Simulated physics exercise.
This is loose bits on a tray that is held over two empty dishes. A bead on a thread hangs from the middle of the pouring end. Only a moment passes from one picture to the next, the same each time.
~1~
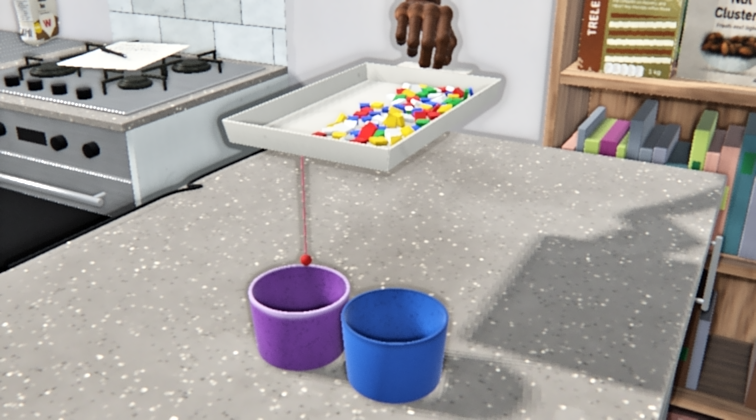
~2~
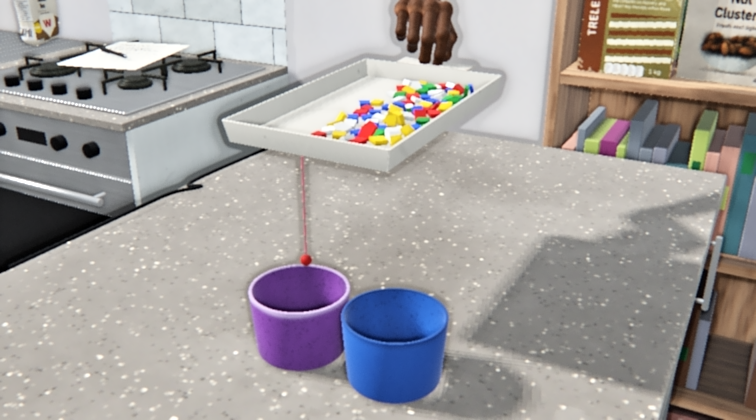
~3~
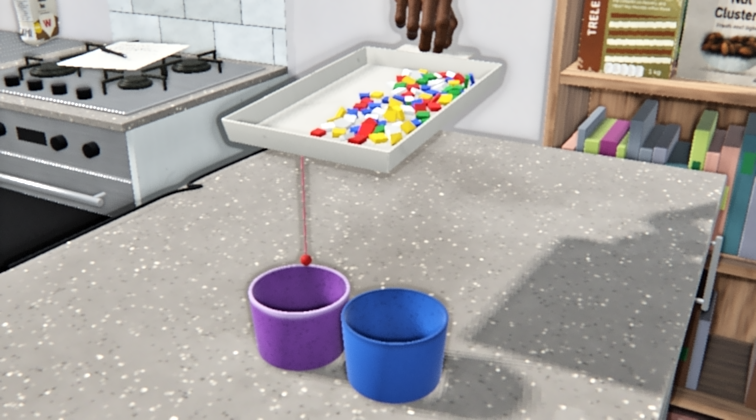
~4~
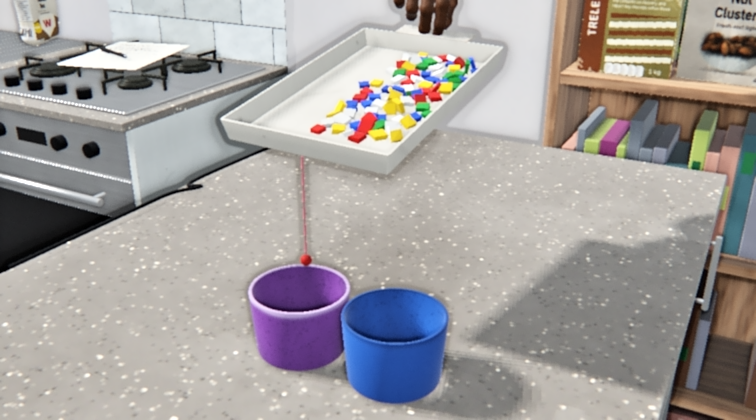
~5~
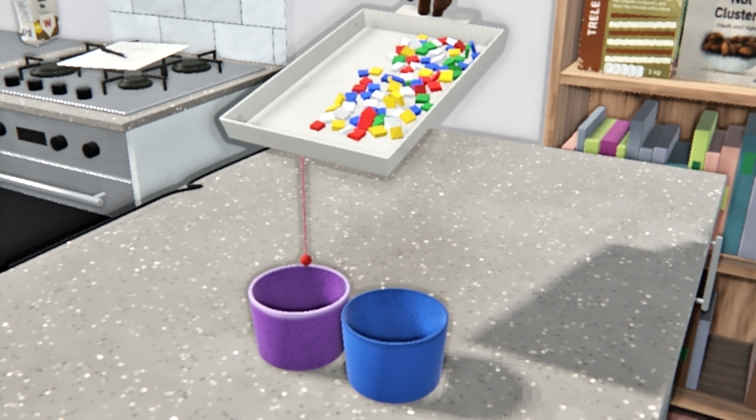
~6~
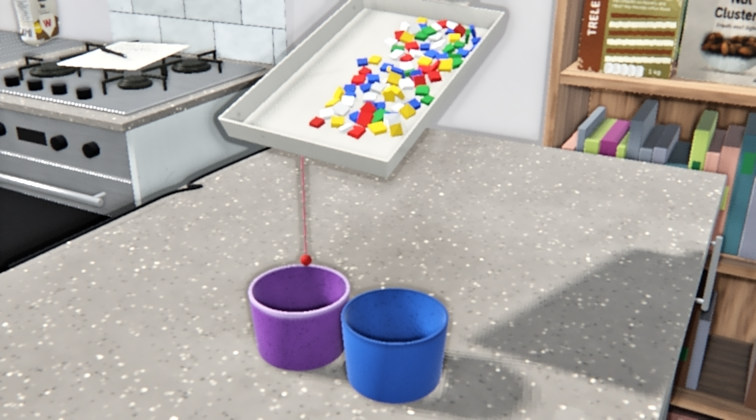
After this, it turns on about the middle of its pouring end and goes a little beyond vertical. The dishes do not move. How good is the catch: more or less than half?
The two hold more than half of the load.
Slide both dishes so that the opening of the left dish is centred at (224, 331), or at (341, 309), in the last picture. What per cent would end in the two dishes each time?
About 10 and 80 per cent.
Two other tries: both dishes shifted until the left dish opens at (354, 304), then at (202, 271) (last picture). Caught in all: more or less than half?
One: Over half. Two: Not half.
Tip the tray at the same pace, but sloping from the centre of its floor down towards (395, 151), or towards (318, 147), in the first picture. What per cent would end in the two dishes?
In turn 70 and 50 in a hundred.
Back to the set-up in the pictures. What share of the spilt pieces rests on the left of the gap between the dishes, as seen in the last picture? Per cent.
Roughly 80 in a hundred.
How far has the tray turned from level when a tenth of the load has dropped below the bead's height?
Around 75° of tilt.
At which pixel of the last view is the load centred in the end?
Near (367, 368).
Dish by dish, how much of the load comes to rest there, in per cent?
The left dish has 30 per cent, the right dish has 60.
Soon after the last picture, tray tipped steeply; all on the tray.
A little later, tray tipped right over; about two thirds on the tray; about a quarter in the right dish; a stray few in the left dish; a small part outside both; a stray few in the air.
Later still, tray tipped past a quarter turn; about half in the right dish; about a quarter in the left dish; about a quarter outside both.
At rest, tray tipped past a quarter turn; about half in the right dish; about a quarter in the left dish; about a quarter outside both.
